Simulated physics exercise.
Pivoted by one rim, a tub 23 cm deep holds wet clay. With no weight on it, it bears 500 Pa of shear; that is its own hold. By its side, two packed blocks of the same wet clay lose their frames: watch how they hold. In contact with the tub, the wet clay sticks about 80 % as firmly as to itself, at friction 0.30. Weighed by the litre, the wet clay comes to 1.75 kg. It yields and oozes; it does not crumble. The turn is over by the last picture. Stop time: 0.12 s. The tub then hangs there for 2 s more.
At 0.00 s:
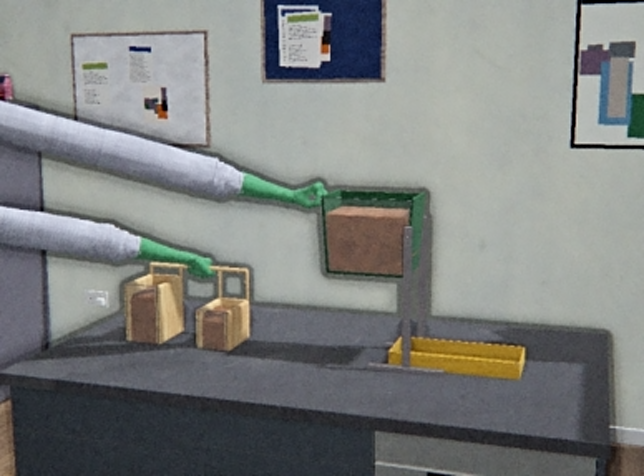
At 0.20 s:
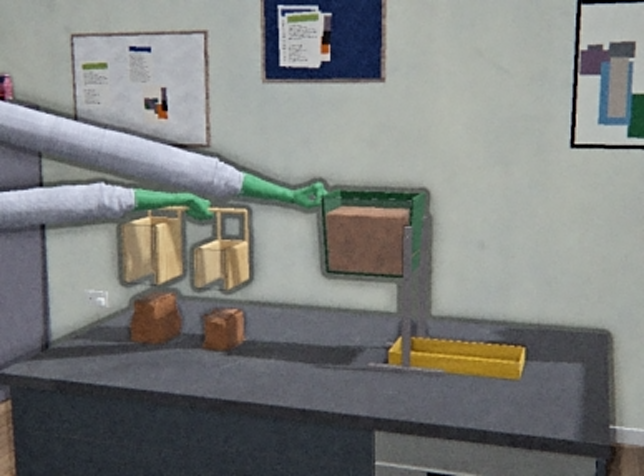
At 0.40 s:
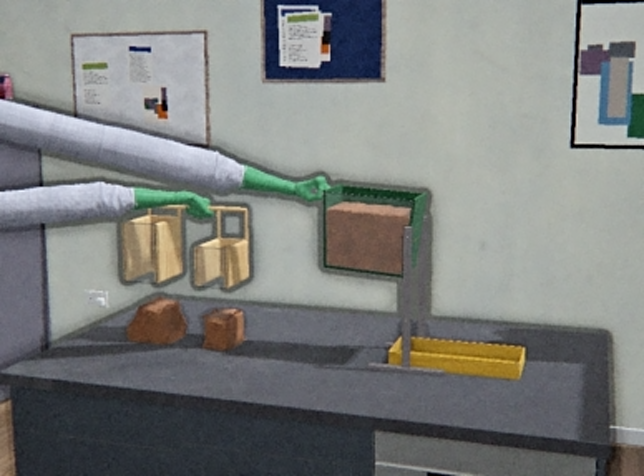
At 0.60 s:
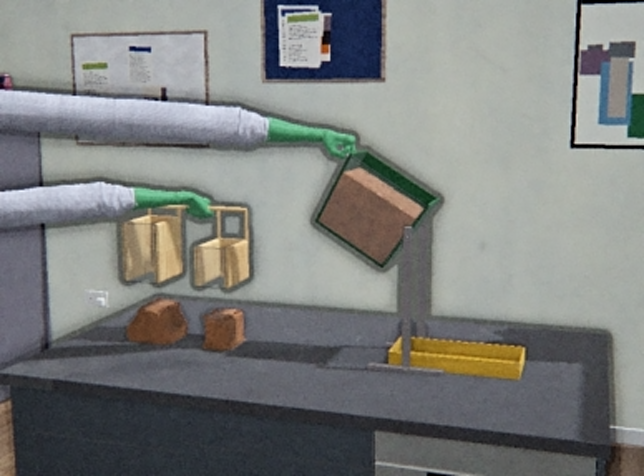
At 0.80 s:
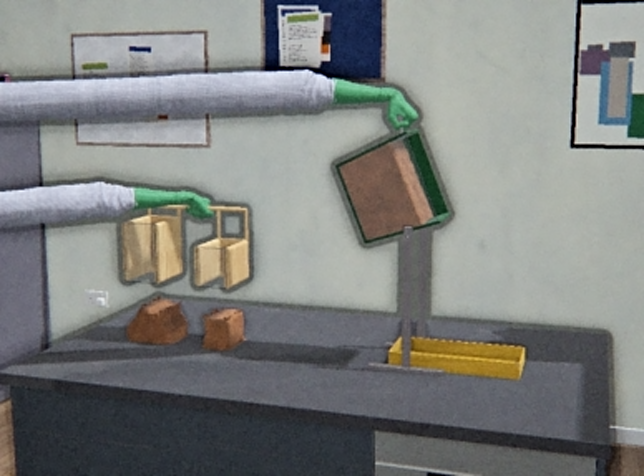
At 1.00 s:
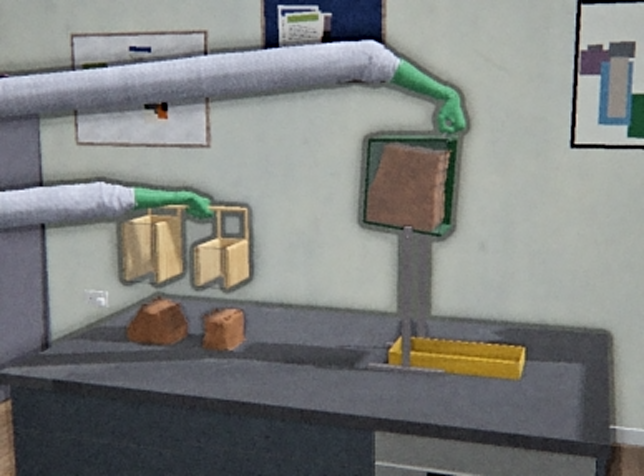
At a bench, green hands lift moulds off two clay blocks, then turn a tub sideways.
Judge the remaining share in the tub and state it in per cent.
The remaining share is close to 43 %.
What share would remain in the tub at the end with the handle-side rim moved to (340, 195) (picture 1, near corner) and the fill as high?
Close to 55 per cent would still be in the tub.
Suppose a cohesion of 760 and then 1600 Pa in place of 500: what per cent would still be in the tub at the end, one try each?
Result: 45 % for the first case, 100 % for the second.
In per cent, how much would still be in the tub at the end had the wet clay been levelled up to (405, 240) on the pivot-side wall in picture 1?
It would be close to 60 percent.
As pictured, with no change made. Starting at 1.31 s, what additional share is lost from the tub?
Load share from then on: Near 3 %.
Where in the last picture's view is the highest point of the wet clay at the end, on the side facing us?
Roughly at pixel (382, 190).
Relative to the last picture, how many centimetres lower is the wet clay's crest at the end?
About 13 cm.
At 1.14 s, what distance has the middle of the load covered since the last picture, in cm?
Close to 7 centimetres.
By 1.14 s, the tub is at 93 degrees and holds 77 %.
By 1.31 s, the tub is at 93 degrees and holds 46 %.
By 1.48 s, the tub is at 93 degrees and holds 43 %.
By 1.65 s, the tub is at 93 degrees and holds 43 %.
By 3.00 s, at the end, the tub is at 93 degrees and holds 43 %.
